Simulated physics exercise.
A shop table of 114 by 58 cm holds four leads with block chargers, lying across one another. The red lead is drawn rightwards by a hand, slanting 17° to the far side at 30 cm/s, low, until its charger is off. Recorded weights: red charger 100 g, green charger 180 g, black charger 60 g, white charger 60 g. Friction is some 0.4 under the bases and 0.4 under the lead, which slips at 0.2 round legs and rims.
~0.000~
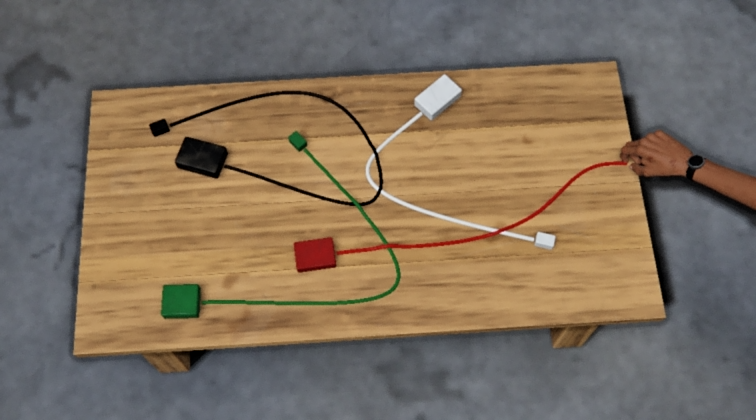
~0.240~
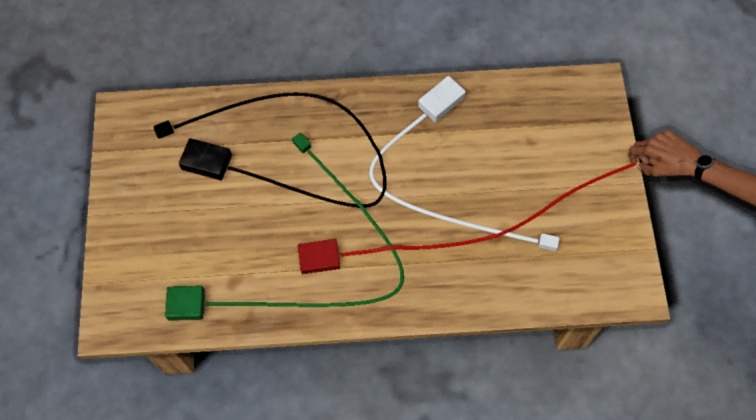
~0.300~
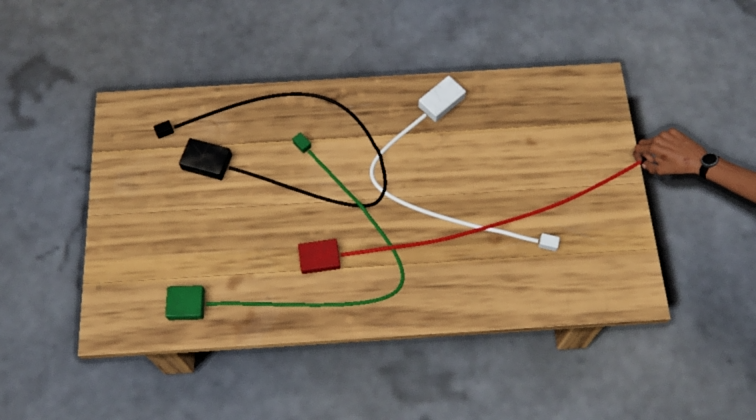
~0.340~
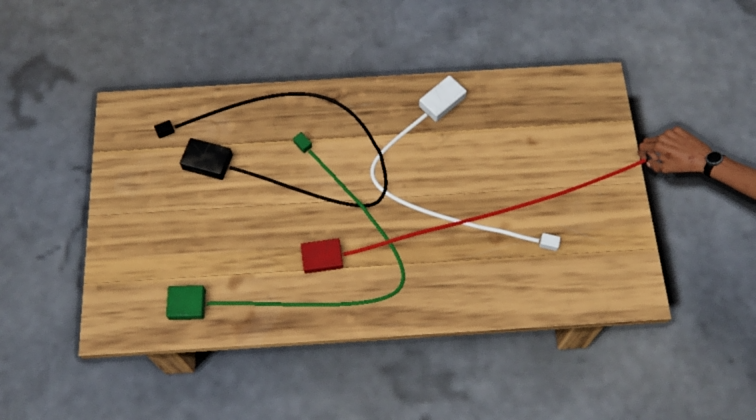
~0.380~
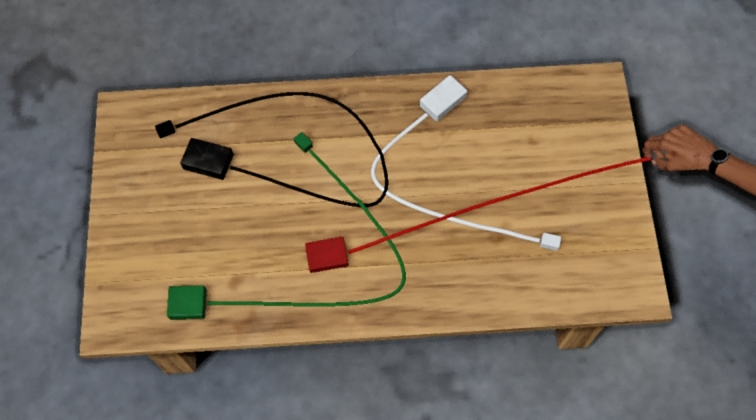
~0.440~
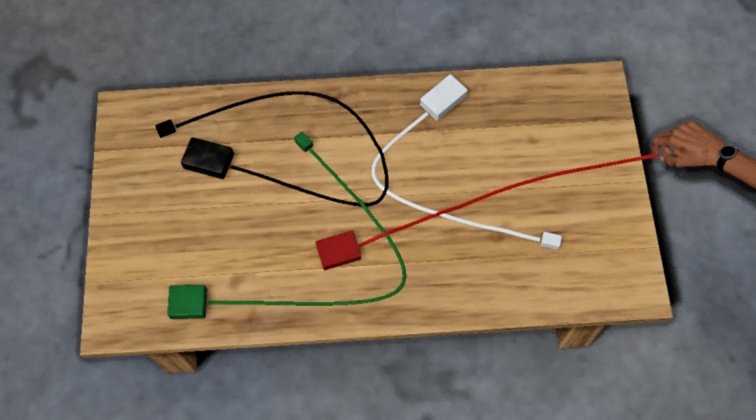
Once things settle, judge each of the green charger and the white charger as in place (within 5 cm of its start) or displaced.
Green charger: In place. White charger: In place.
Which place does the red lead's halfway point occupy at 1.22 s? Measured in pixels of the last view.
I'd say roughly (613, 167) in the last picture.
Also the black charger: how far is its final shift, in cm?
Black charger 0 cm.
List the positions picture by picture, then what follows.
Green charger (180, 299); white charger (438, 94); crossings (358, 207) green over black, (375, 153) black over white, (381, 188) black over white, (390, 253) red over green, (502, 231) red over white; red lead runs through (551, 201) (502, 231) (439, 244) (376, 248); grip (627, 164), in the first picture.
Red lead runs through (506, 232) (380, 250); grip (636, 164), in the second picture.
Red lead runs through (504, 222) (381, 249); grip (640, 162), in the third picture.
Red lead runs through (503, 211) (382, 244); grip (645, 160), in the fourth picture.
Red charger (326, 253); red lead runs through (504, 198) (386, 239); grip (650, 158), in the fifth picture.
Green charger (186, 300); white charger (444, 94); red lead runs through (569, 172) (510, 187) (453, 209) (395, 230); grip (658, 155), in the sixth picture.
By 1.2 s, the red lead's tail end at (471, 217); red charger 27 cm off its start.
By 2.0 s, the red lead's tail end at (574, 180); red charger 50 cm off its start.
By 2.8 s, the red lead has left the top; red charger over the edge.
By 3.6 s, the red lead has left the top; red charger over the edge.
By 4.1 s, the red lead has left the top; white charger 0 cm off its start at (444, 94), green charger 0 cm off its start at (186, 300), red charger over the edge.
